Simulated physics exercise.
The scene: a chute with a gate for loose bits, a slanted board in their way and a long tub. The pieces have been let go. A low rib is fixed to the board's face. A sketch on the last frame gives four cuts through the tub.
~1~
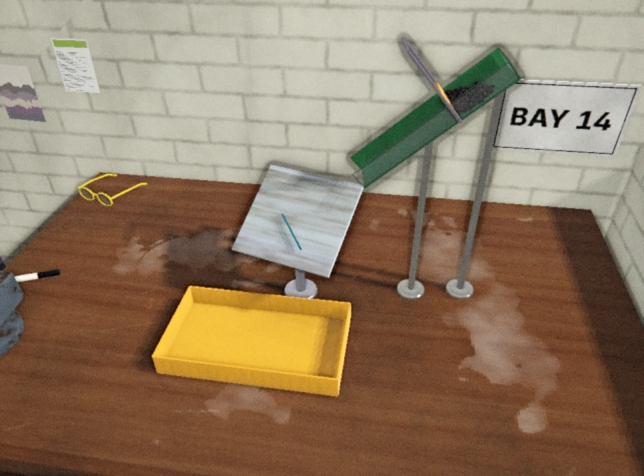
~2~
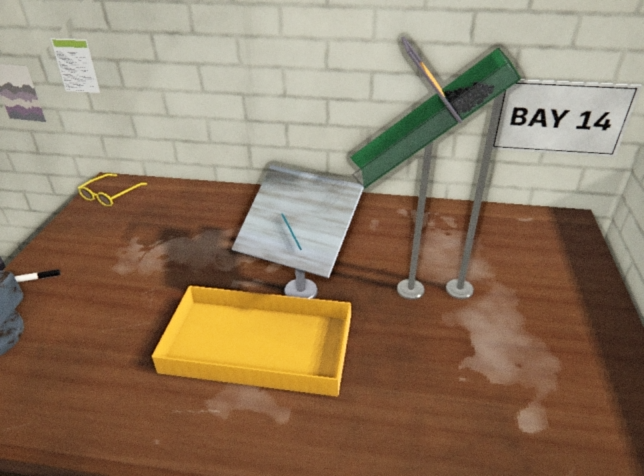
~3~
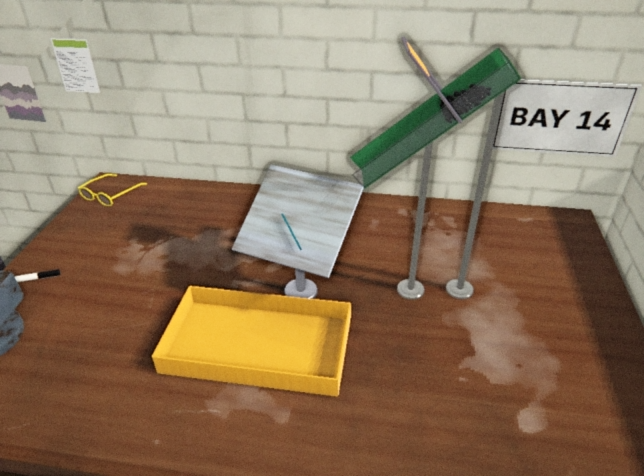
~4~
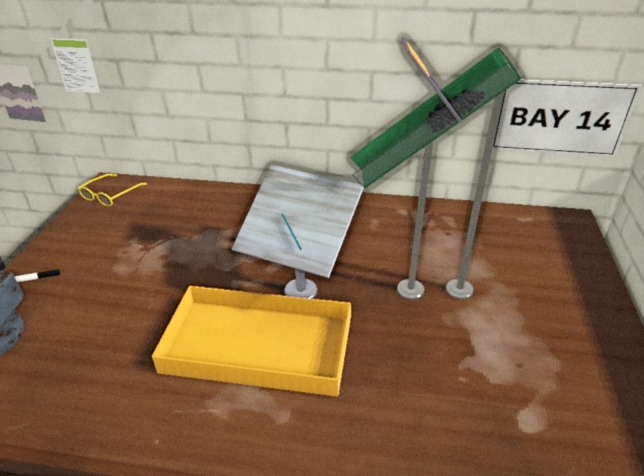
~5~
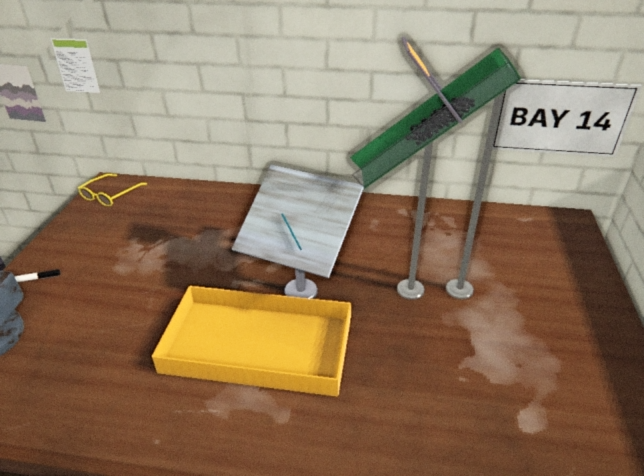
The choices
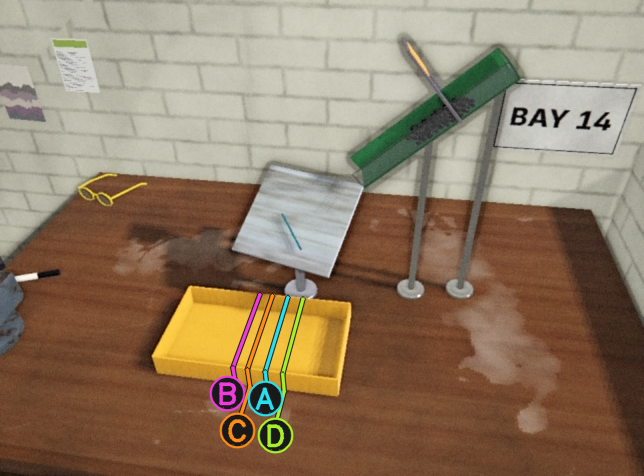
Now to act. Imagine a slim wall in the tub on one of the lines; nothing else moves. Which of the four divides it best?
D beats the others.
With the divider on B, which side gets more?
The right side.
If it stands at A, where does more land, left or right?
The right side.
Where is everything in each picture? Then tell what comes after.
Load behind the gate at (468, 97), black beans; lip of the chute at (363, 179), sloping fairly steeply, in the first frame.
Middle of the board at (297, 217), tilted fairly steeply; middle of its low edge at (278, 262); of its high edge at (316, 175), in the second frame.
Front corners of the tub at (153, 356) and (337, 379), empty; front of the load at (445, 114), in the third frame.
Middle of the load at (455, 109); its front at (432, 126), about a quarter of the way to the lip; rib from (282, 213) to (299, 246), in the fourth frame.
Middle of the load at (444, 118); its front at (409, 138), about half of the way to the lip, in the fifth frame.
On the marked copy, line A crosses the front rim at (265, 370); line B crosses the front rim at (233, 366); line C crosses the front rim at (247, 368); line D crosses the front rim at (282, 373).
With A, of what is caught, about a quarter on the left of the divider, most on the right.
With B, of what is caught, a small part on the left of the divider, most on the right.
With C, of what is caught, a small part on the left of the divider, most on the right.
With D, of what is caught, about half on the left of the divider, about half on the right.
